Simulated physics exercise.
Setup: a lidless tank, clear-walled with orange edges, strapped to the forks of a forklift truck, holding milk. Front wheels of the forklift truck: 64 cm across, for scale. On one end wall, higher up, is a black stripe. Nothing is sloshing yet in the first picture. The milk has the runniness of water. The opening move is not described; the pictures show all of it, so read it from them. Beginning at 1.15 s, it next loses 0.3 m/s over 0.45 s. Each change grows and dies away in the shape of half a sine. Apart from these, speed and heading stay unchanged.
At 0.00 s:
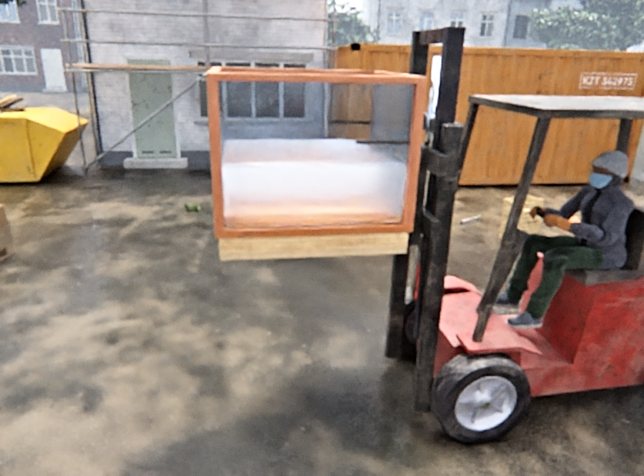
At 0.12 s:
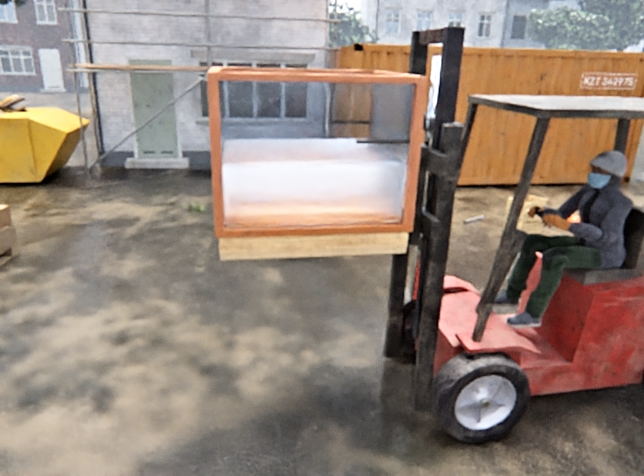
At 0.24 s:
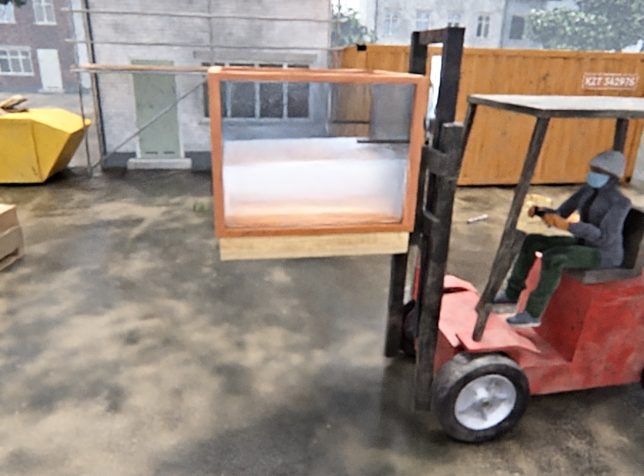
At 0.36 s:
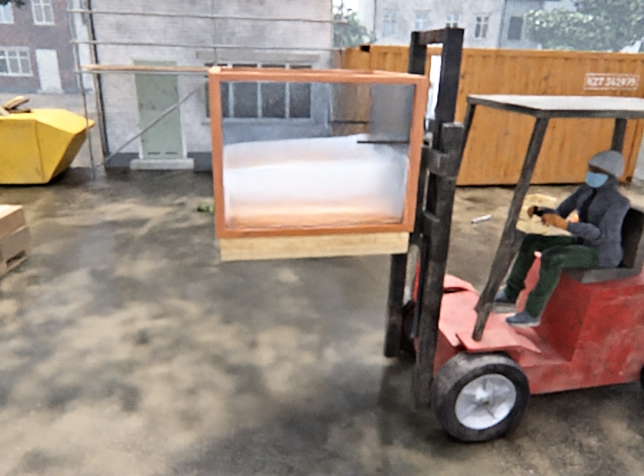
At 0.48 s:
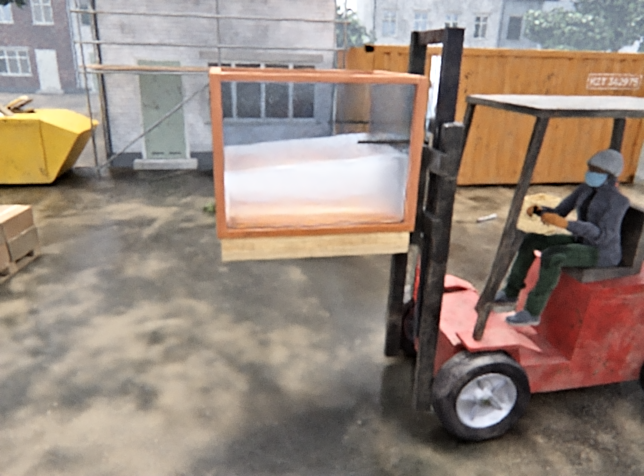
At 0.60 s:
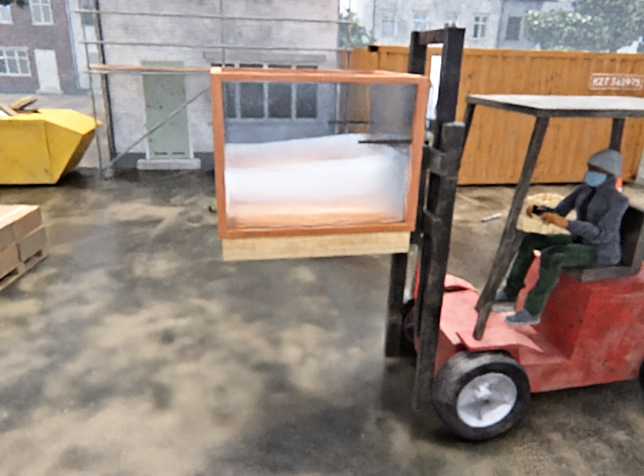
Building yard, masked driver edging red forklift left, milk in its clear tank lying level, then sloping up rightwards and easing slightly.
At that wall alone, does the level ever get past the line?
No.
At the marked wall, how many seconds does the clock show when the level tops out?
I'd say close to 0.5 seconds.
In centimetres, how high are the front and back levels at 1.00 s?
Level, front = 36 cm; level, back = 34 cm.
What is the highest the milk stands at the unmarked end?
35 cm.
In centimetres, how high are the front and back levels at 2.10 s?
At the front the surface is at 34 cm, while at the back it is at 38 cm.
By 1.00 s front 36 cm, middle 35 cm, back 34 cm above the floor; no loss so far.
By 1.50 s front 39 cm, middle 35 cm, back 30 cm above the floor; no loss so far.
By 2.10 s front 34 cm, middle 36 cm, back 37 cm above the floor; no loss so far.
By 4.59 s the waves are smaller; the highest at the back wall was 35 cm, at 0.48 s, against a line at 46 cm.
